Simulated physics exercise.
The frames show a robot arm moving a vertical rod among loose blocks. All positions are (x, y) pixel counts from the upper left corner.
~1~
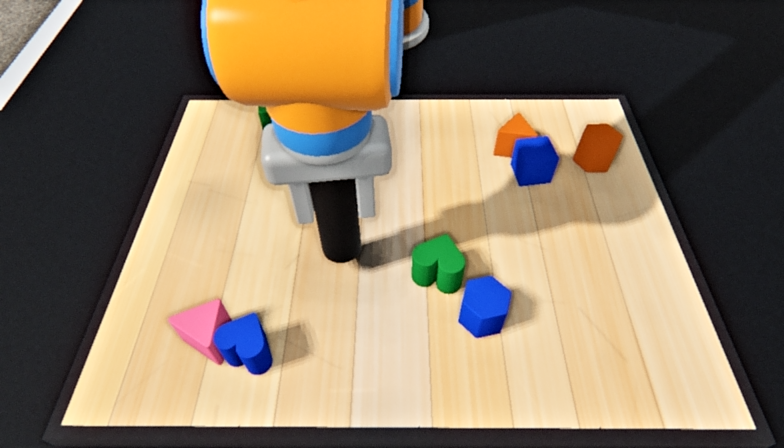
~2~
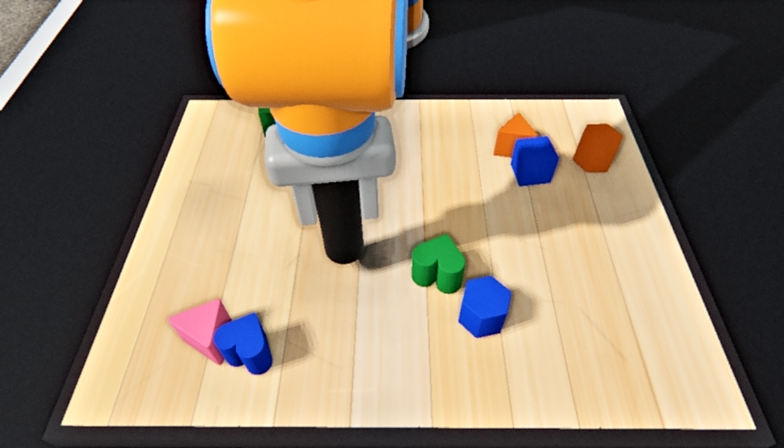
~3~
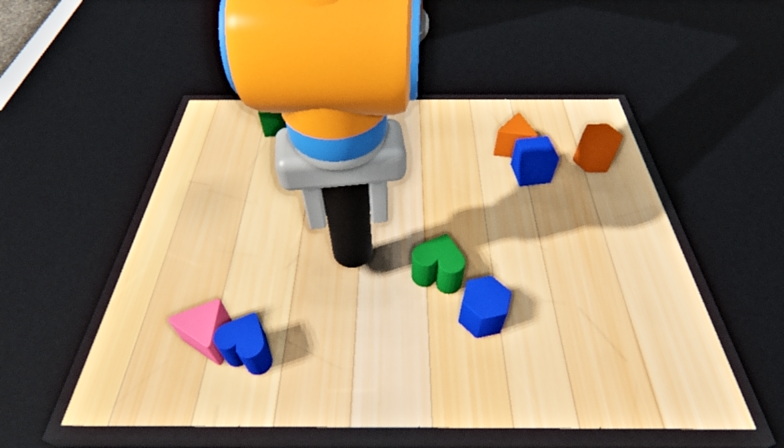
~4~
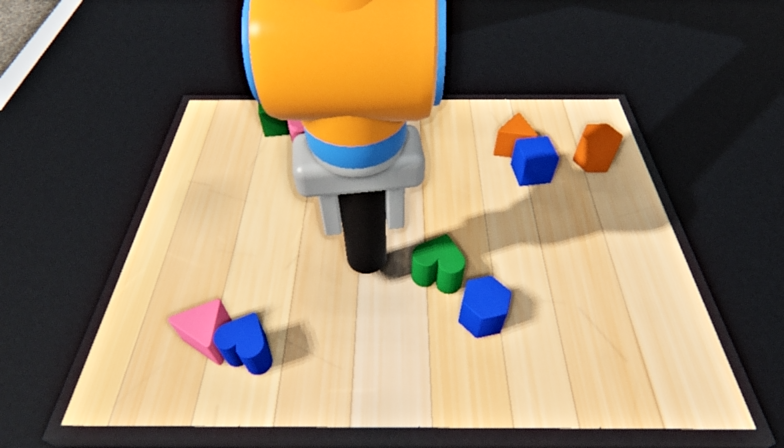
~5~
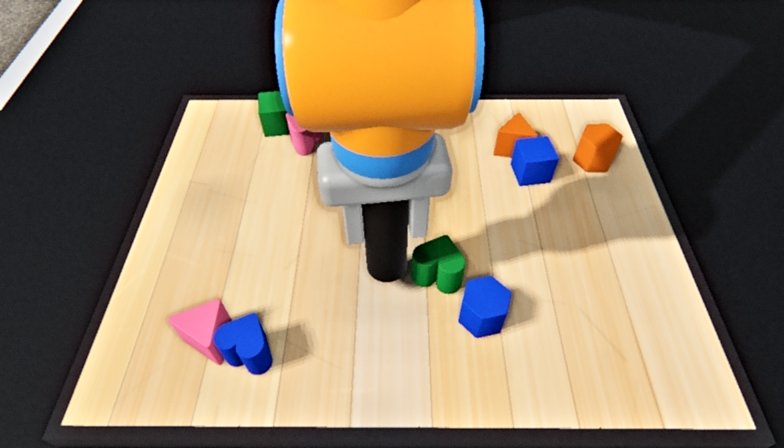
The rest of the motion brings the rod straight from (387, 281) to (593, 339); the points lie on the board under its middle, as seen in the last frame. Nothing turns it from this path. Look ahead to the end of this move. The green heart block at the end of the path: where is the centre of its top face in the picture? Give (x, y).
The spot you're after is about (504, 252) in the image.
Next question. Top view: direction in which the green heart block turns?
From above, the green heart block will be seen to turn anti-clockwise.
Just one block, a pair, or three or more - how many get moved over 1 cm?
Two.
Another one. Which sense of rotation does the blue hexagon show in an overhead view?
Looking down, it rotates clockwise.
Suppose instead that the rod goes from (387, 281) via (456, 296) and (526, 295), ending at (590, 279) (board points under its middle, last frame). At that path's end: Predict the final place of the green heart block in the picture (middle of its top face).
The middle of its upper face should be somewhere near (532, 238).
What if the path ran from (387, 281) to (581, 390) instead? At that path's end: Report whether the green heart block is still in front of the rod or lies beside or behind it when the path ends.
It comes off the rod's front.
The first path, step by step. One third of the way, rod (455, 286); green heart block (487, 250), turned 60° anticlockwise; blue hexagon (496, 300).
Two thirds of the way, rod (527, 305); green heart block (504, 252), turned 110° anticlockwise; blue hexagon (562, 334), turned 55° clockwise.
At the end, rod (602, 325); green heart block (504, 252), turned 110° anticlockwise; blue hexagon (610, 363), turned 130° clockwise.
